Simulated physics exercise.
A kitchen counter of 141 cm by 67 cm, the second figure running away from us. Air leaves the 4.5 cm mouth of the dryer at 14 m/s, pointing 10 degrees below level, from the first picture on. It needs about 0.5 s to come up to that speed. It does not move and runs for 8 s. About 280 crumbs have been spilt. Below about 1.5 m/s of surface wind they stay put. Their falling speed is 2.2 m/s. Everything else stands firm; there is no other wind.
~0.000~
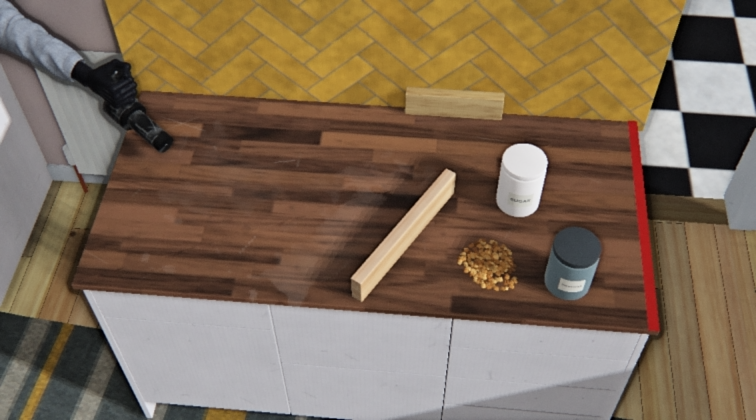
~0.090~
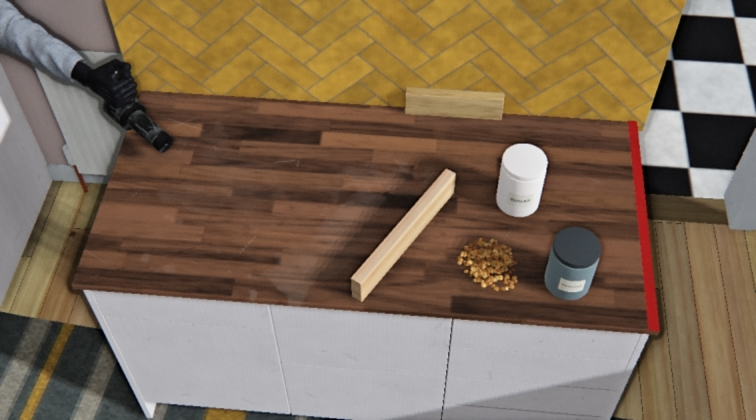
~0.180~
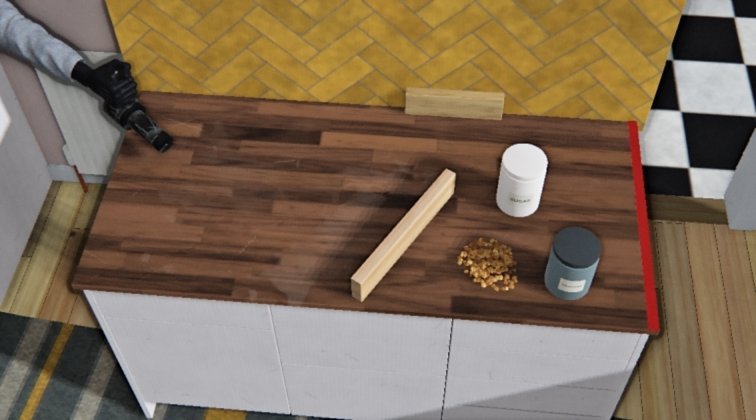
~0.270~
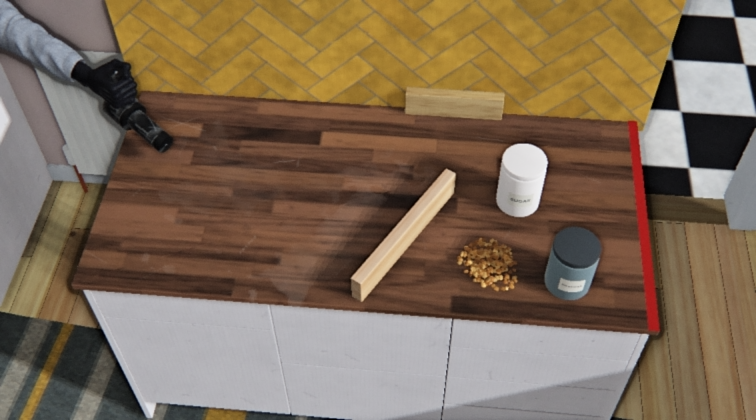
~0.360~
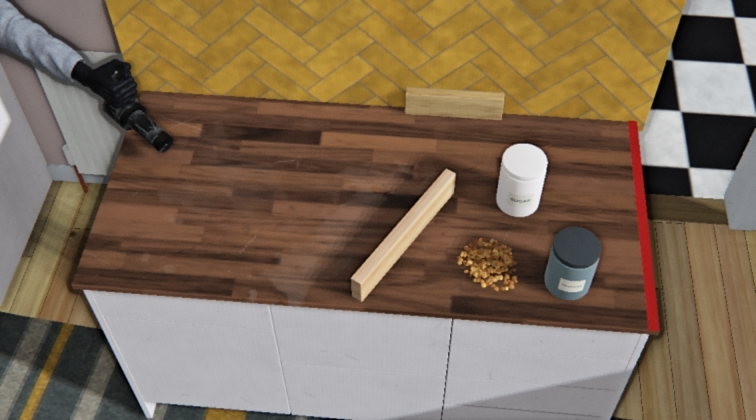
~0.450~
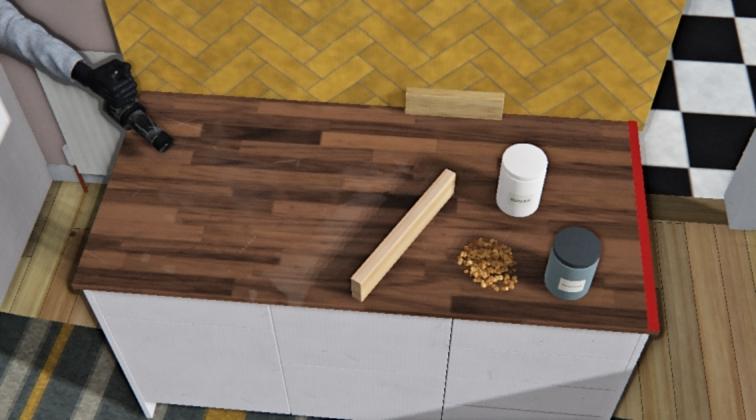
Nothing visibly moves on the dark wooden kitchen counter, seen from above at a fixed angle, with yellow herringbone tiles behind it and a checkered floor at right. A black-gloved hand holds a black dryer at the upper left, pointed across the top. A pale wooden bar lies diagonally near a still heap of golden-brown crumbs, beside a white jar, a blue-grey jar and a red right edge.
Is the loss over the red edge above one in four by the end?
Answer: No.
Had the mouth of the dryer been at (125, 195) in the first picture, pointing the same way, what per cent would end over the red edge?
In that case some 0 per cent.
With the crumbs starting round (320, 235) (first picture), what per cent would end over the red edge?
It would be near 0 %.
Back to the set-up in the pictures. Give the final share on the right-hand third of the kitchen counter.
Some 100 per cent.
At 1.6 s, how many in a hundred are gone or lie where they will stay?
Near 100 %.
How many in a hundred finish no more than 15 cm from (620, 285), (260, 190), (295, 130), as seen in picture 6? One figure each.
In turn about 0 %, 0 %, 0 %.
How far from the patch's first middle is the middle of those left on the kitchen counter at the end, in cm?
Roughly 0 cm.
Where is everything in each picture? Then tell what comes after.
In the first picture, the middle of the crumbs is near (490, 265), none has stirred yet and the mouth of the dryer is at (166, 145).
In the second picture, the middle of the crumbs is near (487, 263), none has stirred yet and the red edge is centred on (647, 217).
In the third picture, the middle of the crumbs is near (487, 263), none has stirred yet, the top of a jar is at (577, 246) and the top of a board is at (406, 223).
In the fourth picture, the middle of the crumbs is near (487, 263) and none has stirred yet.
In the fifth picture, the middle of the crumbs is near (487, 263) and none has stirred yet.
In the sixth picture, the middle of the crumbs is near (487, 263) and none has stirred yet.
After 1.6 s the count stands so, 0 % are over the red edge; the middle of those still in play is near (487, 263).
After 2.6 s the count stands so, 0 % are over the red edge; the middle of those still in play is near (487, 263).
After 4.4 s the count stands so, 0 % are over the red edge; the middle of those still in play is near (487, 263).
After 8.0 s, at the end, 0 % are over the red edge; the middle of those still in play is near (487, 263).
